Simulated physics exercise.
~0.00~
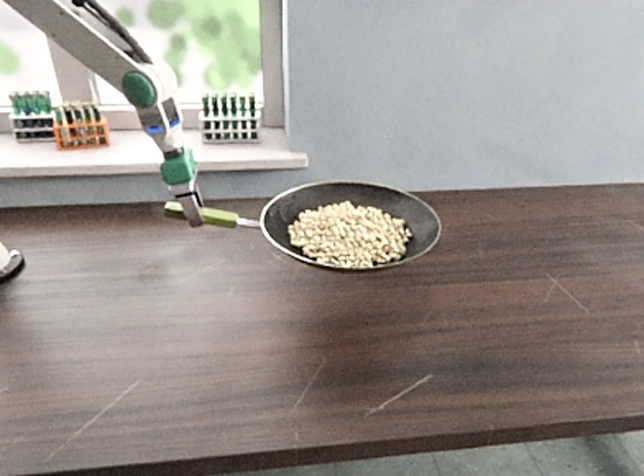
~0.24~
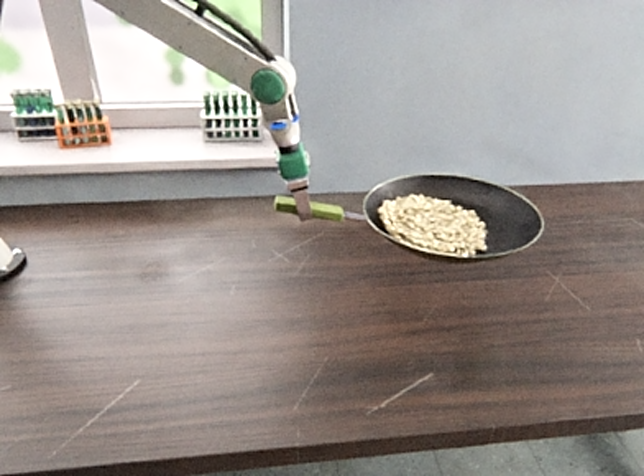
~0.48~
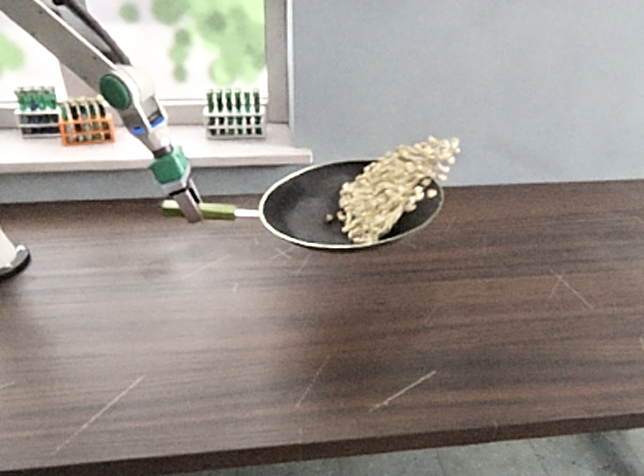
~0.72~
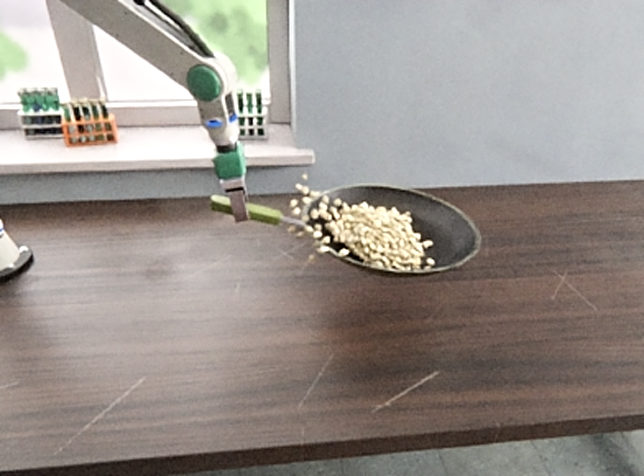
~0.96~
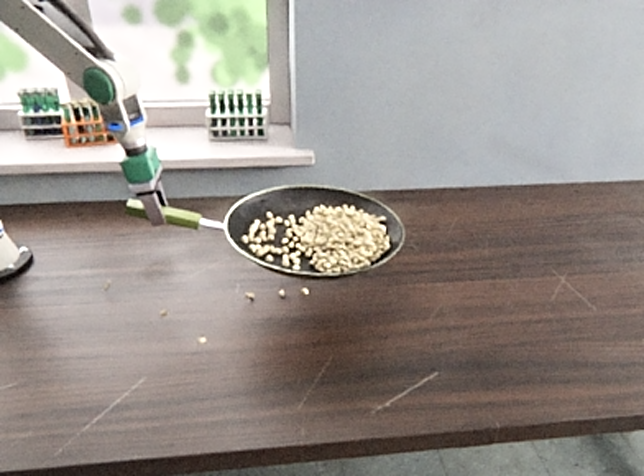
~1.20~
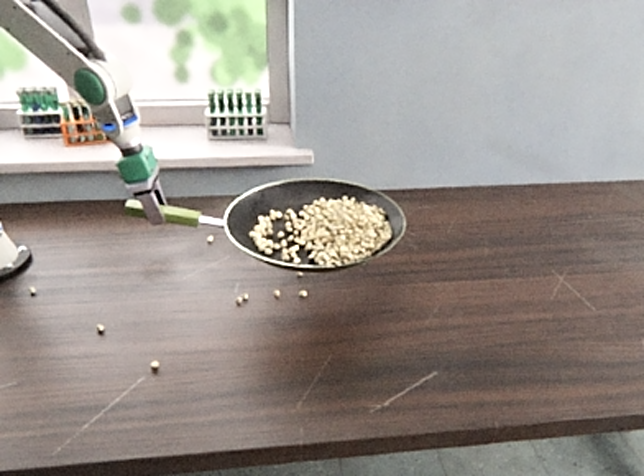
A robot arm held a frying pan of dried beans above a dark wooden table and jerked it right and left, tossing the beans up; a few spilled over the edge and scattered on the tabletop, while most stayed in the pan.
